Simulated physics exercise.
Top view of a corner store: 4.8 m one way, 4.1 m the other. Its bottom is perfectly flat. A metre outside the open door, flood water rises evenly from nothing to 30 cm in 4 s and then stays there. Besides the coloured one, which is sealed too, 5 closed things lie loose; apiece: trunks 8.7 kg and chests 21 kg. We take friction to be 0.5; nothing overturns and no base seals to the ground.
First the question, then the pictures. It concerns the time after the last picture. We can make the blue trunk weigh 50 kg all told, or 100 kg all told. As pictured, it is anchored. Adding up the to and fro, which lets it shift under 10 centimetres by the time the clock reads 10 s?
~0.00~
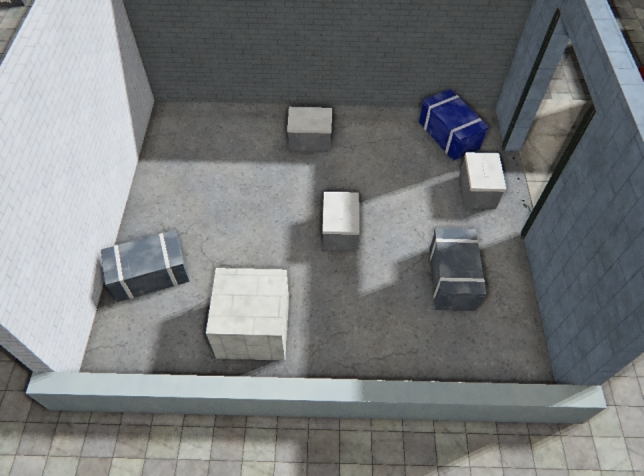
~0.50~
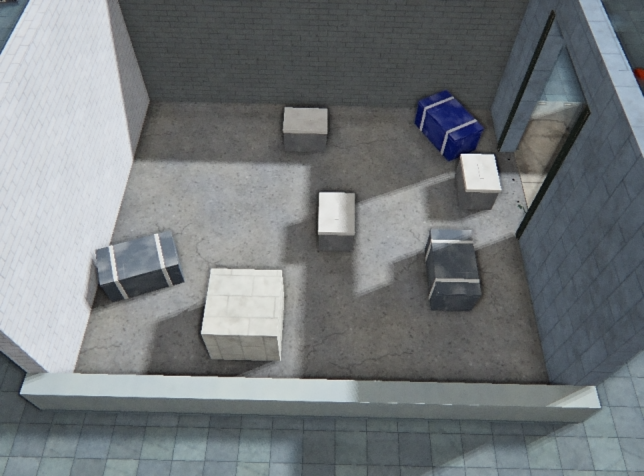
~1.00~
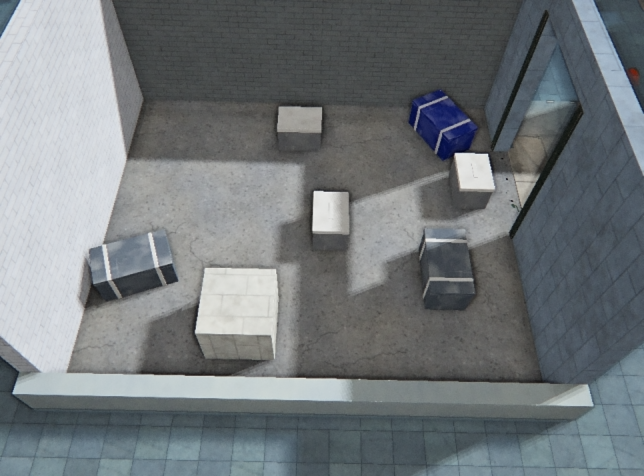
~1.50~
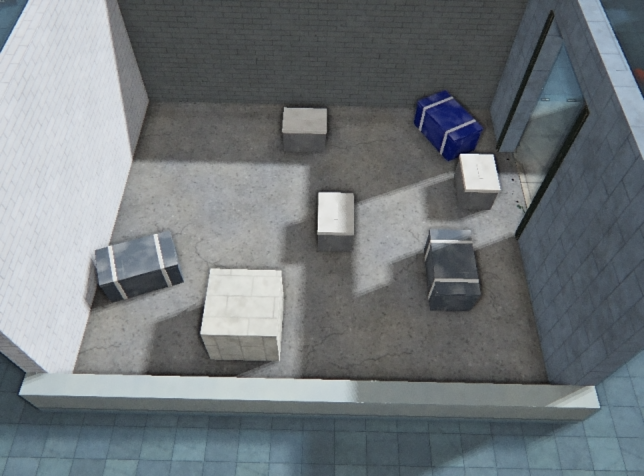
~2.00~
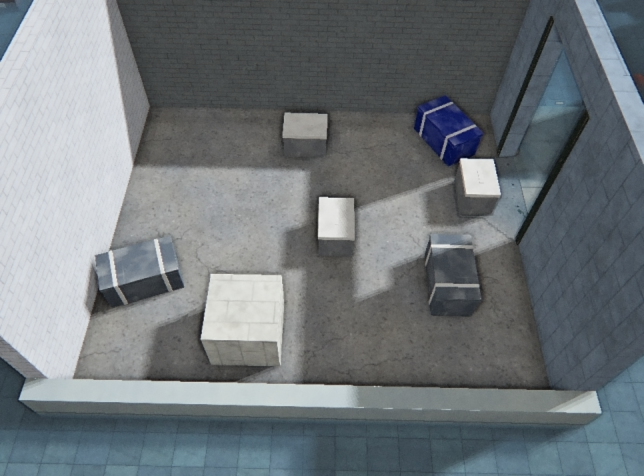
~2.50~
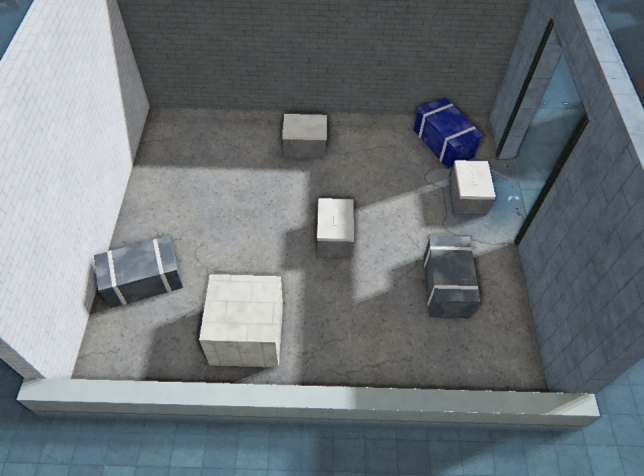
Just the heavier choice passes.
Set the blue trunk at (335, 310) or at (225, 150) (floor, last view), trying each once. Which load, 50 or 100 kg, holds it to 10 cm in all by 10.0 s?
First try, the lighter option suffices; second try, only the heavier option works.
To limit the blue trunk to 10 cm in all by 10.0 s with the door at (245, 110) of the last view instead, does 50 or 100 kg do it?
Moved there, the light choice works.
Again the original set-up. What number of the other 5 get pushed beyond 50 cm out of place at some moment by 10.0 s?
Result: 3.
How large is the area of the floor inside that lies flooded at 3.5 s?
Roughly 4.0 m2.
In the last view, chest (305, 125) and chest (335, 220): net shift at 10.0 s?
They sit 30 cm and 200 cm away, in the order given.
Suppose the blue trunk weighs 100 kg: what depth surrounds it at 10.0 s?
Something like 12 centimetres.
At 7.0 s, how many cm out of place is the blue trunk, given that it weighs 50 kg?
Shift: Roughly 30 cm.
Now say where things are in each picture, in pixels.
The blue trunk at (455, 113), on the bottom; water covers 0.0 m2; 0 of 6 have shifted, in the first picture.
The blue trunk at (451, 114) rests on the ground; water covers 0.0 m2; 0 of 6 have shifted, in the second picture.
The blue trunk at (445, 114), on the bottom; 0.0 m2 under water; 0 of 6 have shifted, in the third picture.
The blue trunk at (450, 114), on the bottom; 0.0 m2 under water; 0 of 6 have shifted, in the fourth picture.
The blue trunk at (450, 120), on the bottom; 0.3 m2 under water; 0 of 6 have shifted, in the fifth picture.
The blue trunk at (450, 121), on the bottom; water covers 0.7 m2; 1 of 6 have shifted, in the sixth picture.
After 3.5 s the blue trunk would be 0 cm from its start with 50 kg and 0 cm from its start with 100 kg; 4 cm of water round it then.
After 4.5 s the blue trunk would be 0 cm from its start with 50 kg and 0 cm from its start with 100 kg; 6 cm of water round it then.
After 7.0 s the blue trunk would be 32 cm from its start with 50 kg and 0 cm from its start with 100 kg; 11 cm of water round it then.
After 10.0 s the blue trunk would be 159 cm from its start with 50 kg and 0 cm from its start with 100 kg; 12 cm of water round it then.
